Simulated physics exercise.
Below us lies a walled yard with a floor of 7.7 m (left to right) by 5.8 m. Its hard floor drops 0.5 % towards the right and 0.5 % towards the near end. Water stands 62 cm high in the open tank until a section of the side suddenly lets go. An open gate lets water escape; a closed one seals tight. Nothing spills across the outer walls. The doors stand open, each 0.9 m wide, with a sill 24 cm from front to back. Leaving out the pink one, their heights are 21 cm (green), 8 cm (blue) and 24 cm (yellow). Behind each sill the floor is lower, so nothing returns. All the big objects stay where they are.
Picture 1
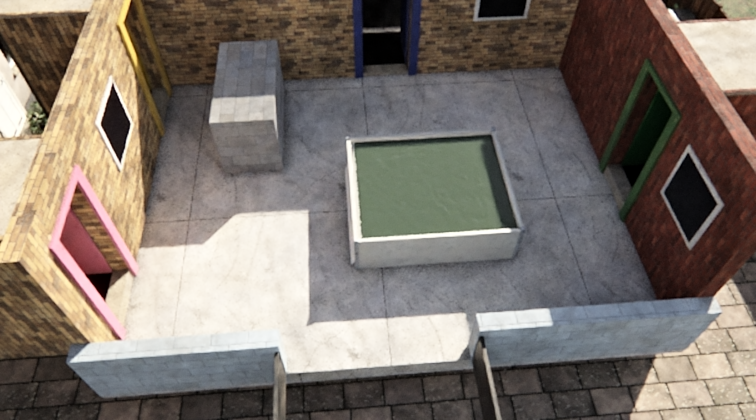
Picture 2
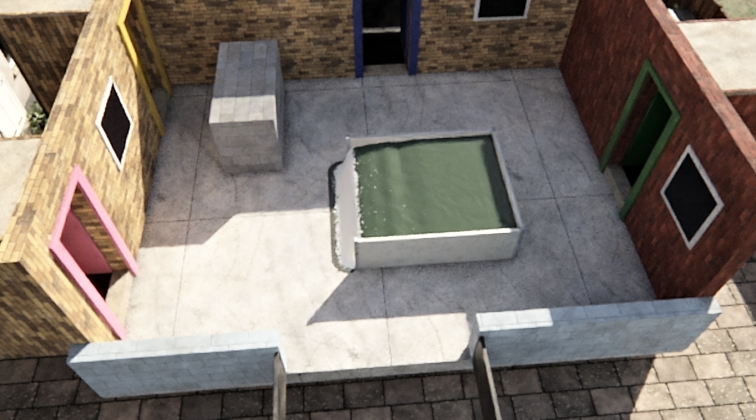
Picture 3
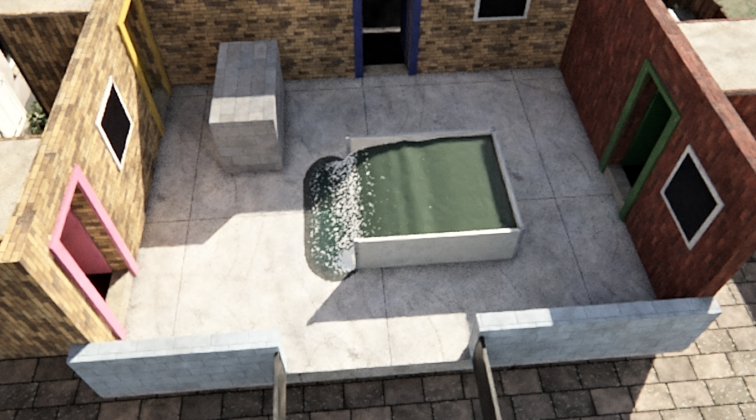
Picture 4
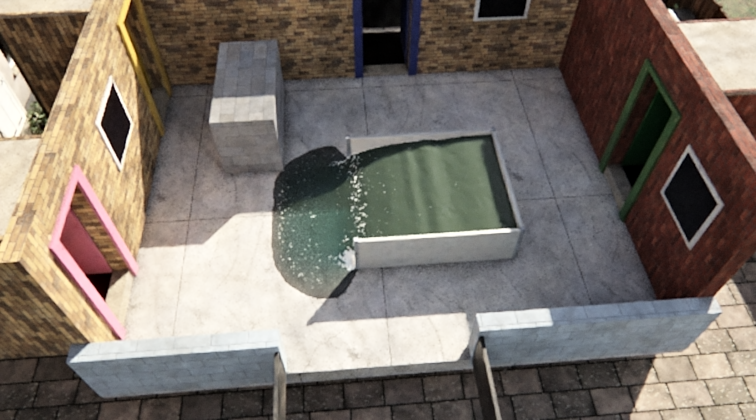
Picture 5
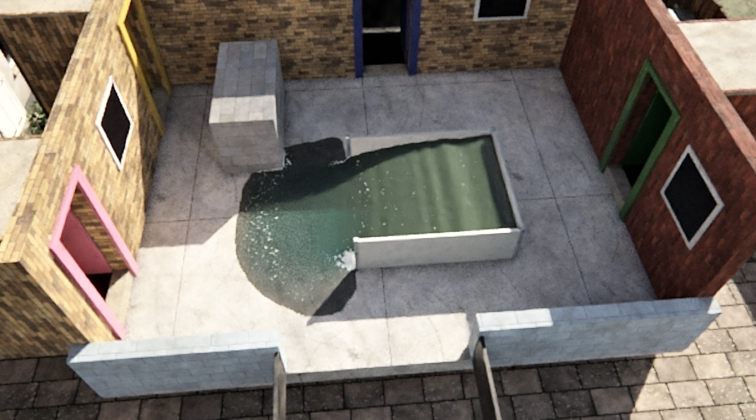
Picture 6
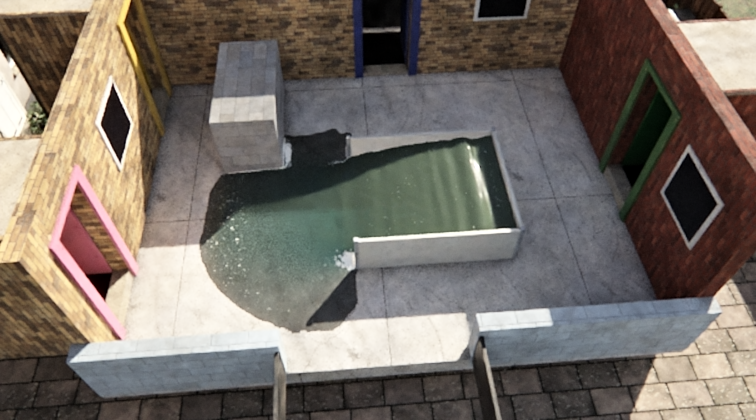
In a walled yard, the left side of an open tank of still green water gave way, and the water poured out, fanning leftward across the pale floor past a concrete block.
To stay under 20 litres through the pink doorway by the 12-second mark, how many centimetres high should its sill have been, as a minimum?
At least 24 cm or so.
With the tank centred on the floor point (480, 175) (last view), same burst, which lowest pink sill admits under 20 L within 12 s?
Then roughly 20 cm.
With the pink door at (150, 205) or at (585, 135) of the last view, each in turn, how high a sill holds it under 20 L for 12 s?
Roughly 29 and 5.5 cm.
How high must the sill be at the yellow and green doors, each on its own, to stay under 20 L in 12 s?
About 14.0 cm at yellow and 6.5 cm at green.
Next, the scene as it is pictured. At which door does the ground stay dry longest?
The green one.
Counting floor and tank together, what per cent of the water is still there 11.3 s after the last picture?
Some 84 per cent remains.
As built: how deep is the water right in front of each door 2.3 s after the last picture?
Depths in cm: Green 0, blue 5, yellow 7, pink 31.
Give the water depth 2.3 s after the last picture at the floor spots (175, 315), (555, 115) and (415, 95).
Roughly 28, 0 and 0 cm, in turn.
Then, 0.7 s after the last picture water covers 30 % of the floor, deepest (33 cm) near (149, 202); 18 cm at the pink door, 0 litres in over its 20 cm sill.
Then, 2.3 s after the last picture water covers 45 % of the floor, deepest (36 cm) near (116, 369); 31 cm at the pink door, 21 litres in over its 20 cm sill.
Then, 11.3 s after the last picture water covers 100 % of the floor, deepest (11 cm) near (552, 195); 7 cm at the pink door, 52 litres in over its 20 cm sill.
At the pink door as built, the water peaked near 31 cm, 2.3 s after the last picture.
With a sill of 19.5 cm, 58 litres would have come in within the 12 s; with 26.5 cm, 10 litres. So under 20 litres takes about 24 cm.
